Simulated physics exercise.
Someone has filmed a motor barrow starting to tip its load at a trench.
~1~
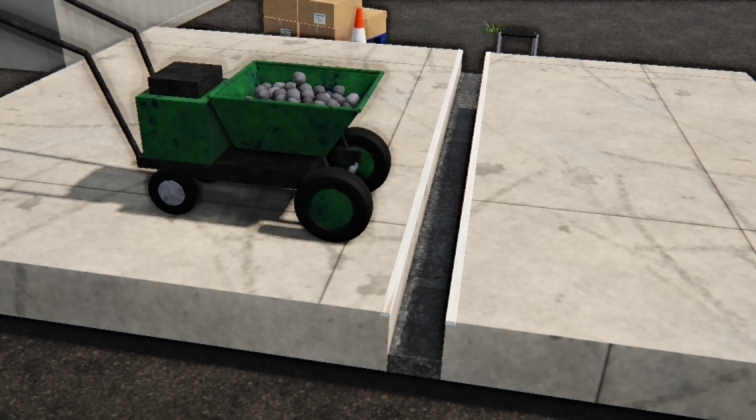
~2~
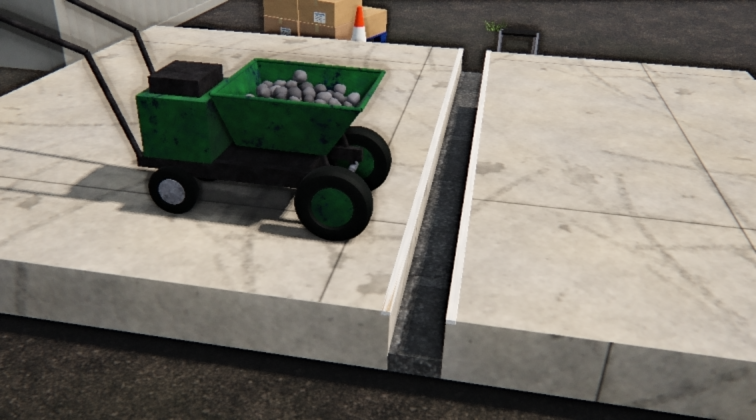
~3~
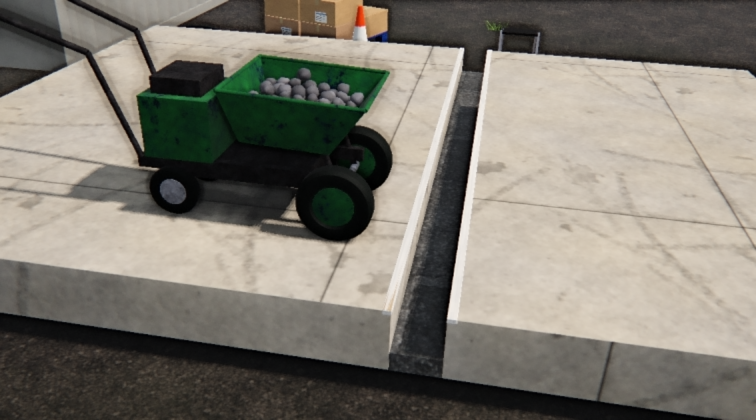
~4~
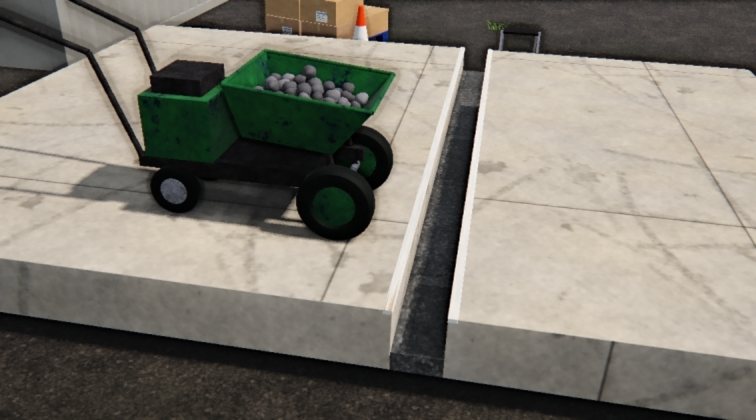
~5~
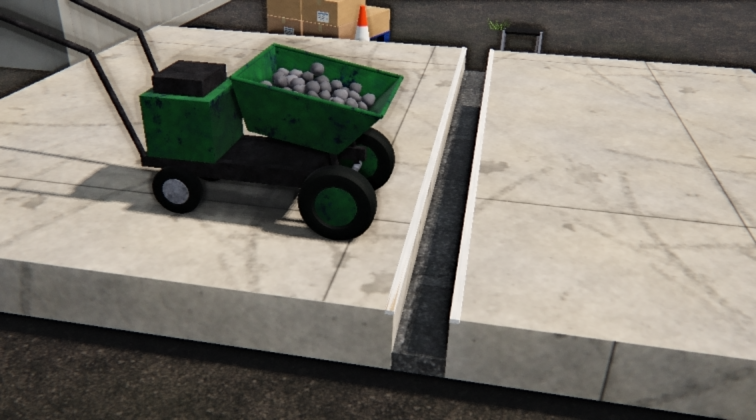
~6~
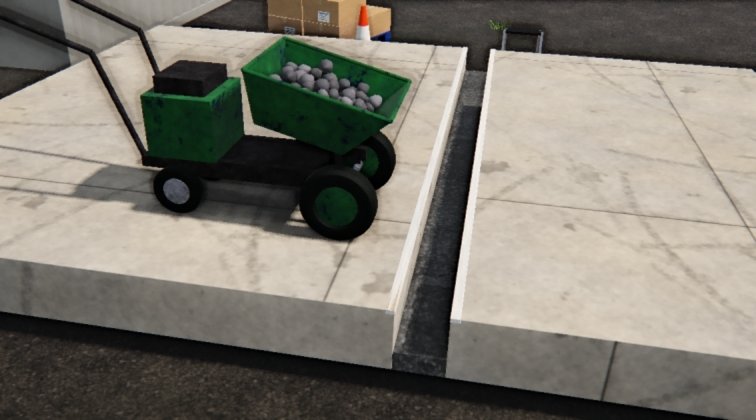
A green motor barrow gradually tilts its skip of grey cobbles rightward beside a narrow trench.
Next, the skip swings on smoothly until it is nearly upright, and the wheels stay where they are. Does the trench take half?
Between the edges lies less than half of the load.
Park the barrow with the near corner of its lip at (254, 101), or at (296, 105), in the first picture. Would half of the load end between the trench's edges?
The first try: Under half. The second: The larger part.
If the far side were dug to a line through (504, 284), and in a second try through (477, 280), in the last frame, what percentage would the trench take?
First some 100, then 60 per cent.
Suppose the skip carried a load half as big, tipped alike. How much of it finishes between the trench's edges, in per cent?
Close to 30 per cent.
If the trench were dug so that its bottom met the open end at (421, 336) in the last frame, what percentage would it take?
Close to 30 per cent.
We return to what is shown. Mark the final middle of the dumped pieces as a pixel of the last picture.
Close to (492, 222).
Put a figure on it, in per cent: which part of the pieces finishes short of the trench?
Some 0 per cent.
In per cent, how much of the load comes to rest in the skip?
Some 0 per cent.
Soon, skip tipped steeply; all in the skip.
A while on, skip tipped right over; most in the skip; a small part in or heaped over the trench; about a quarter beyond it; a stray few falling.
Towards the end, skip tipped right over; a small part in the skip; about a quarter in or heaped over the trench; about two thirds beyond it.
Finally, skip tipped right over; about a third in or heaped over the trench; about two thirds beyond it.
